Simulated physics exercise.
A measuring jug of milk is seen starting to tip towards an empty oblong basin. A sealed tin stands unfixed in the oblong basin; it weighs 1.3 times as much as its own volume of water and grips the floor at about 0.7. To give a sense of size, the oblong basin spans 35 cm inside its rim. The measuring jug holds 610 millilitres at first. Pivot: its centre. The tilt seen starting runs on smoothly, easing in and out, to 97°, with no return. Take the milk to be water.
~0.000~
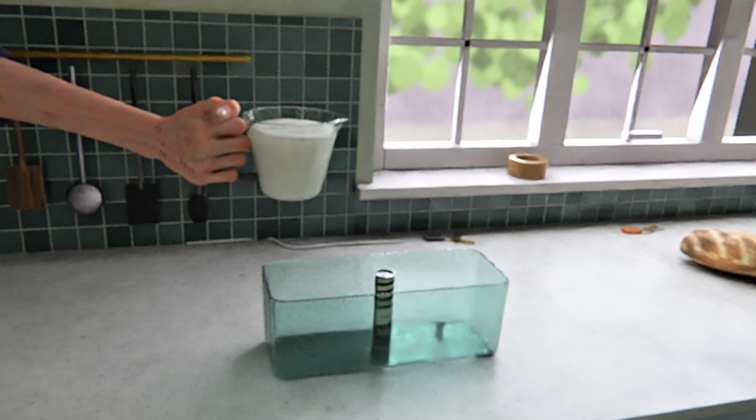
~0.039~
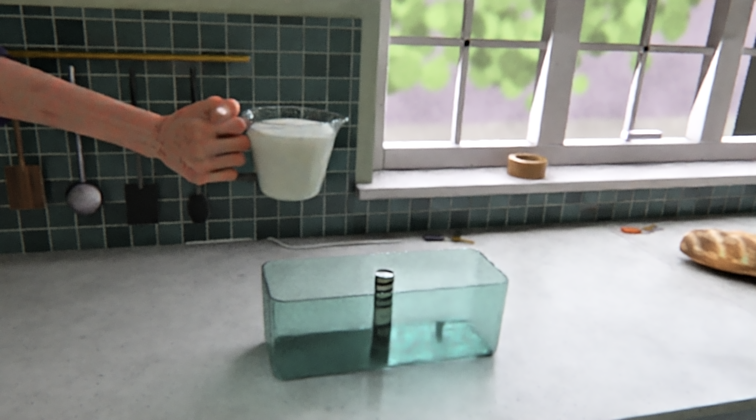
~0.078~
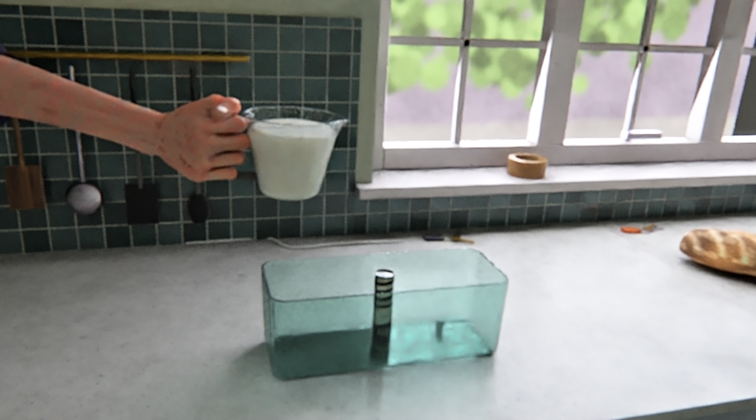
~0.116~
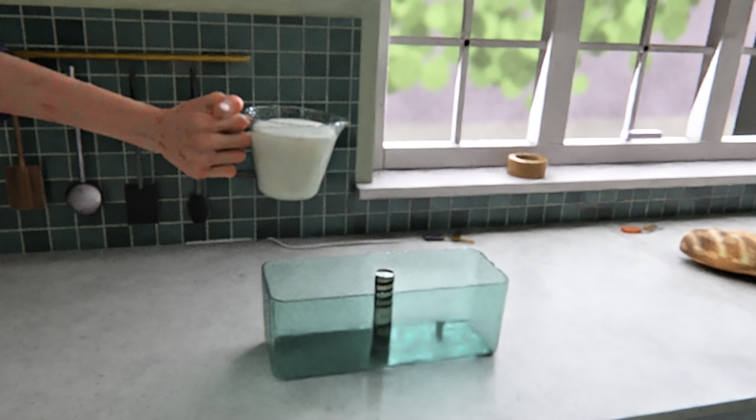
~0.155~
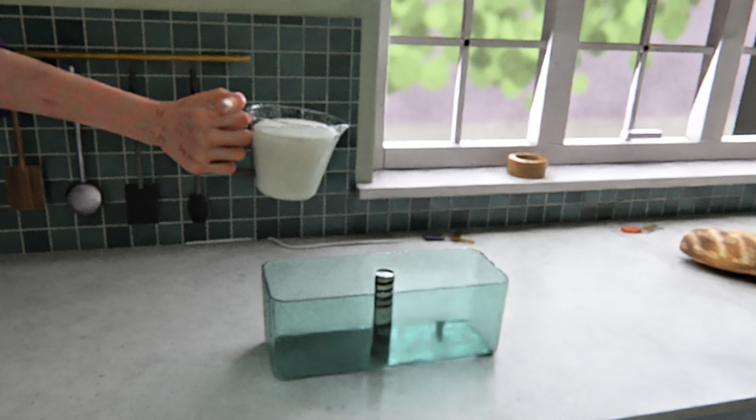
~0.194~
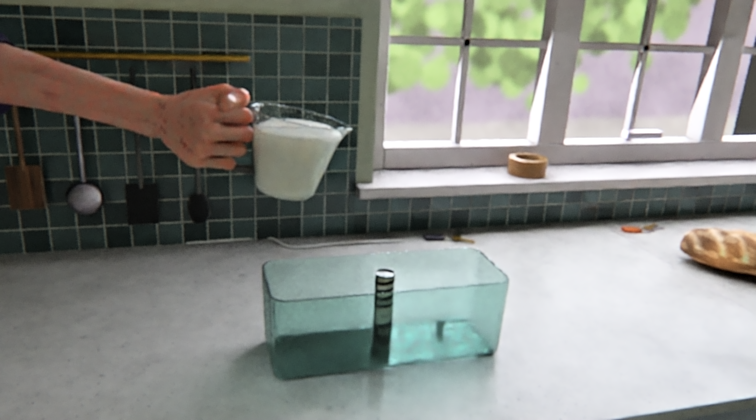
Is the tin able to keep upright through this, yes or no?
No, it topples.
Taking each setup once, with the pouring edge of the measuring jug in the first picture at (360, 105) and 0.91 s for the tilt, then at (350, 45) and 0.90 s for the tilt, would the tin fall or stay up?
Run one: It does not tip. Run two: It does not tip.
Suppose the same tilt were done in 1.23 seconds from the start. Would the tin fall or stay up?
The tin stays balanced.
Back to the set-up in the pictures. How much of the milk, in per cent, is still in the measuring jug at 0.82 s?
Close to 14 percent of the whole amount.
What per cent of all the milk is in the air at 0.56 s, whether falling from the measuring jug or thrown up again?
28 per cent.
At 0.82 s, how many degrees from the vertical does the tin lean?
Near 0 degrees.
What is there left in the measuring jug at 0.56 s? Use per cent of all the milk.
Some 68 % of it is still there.
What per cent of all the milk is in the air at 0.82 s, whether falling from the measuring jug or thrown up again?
Roughly 24 per cent.
By 0.56 s the tilt is 66° and 67 per cent is still to pour; the tin stands where it began.
By 0.82 s the tilt is 95° and 15 per cent is still to pour; the tin stands where it began.
By 1.10 s the tilt is 97° and 0 per cent is still to pour; the tin leans 30°.
By 1.40 s the tilt is 97° and 0 per cent is still to pour; the tin lies on its side.
At rest the tin lies on its side.
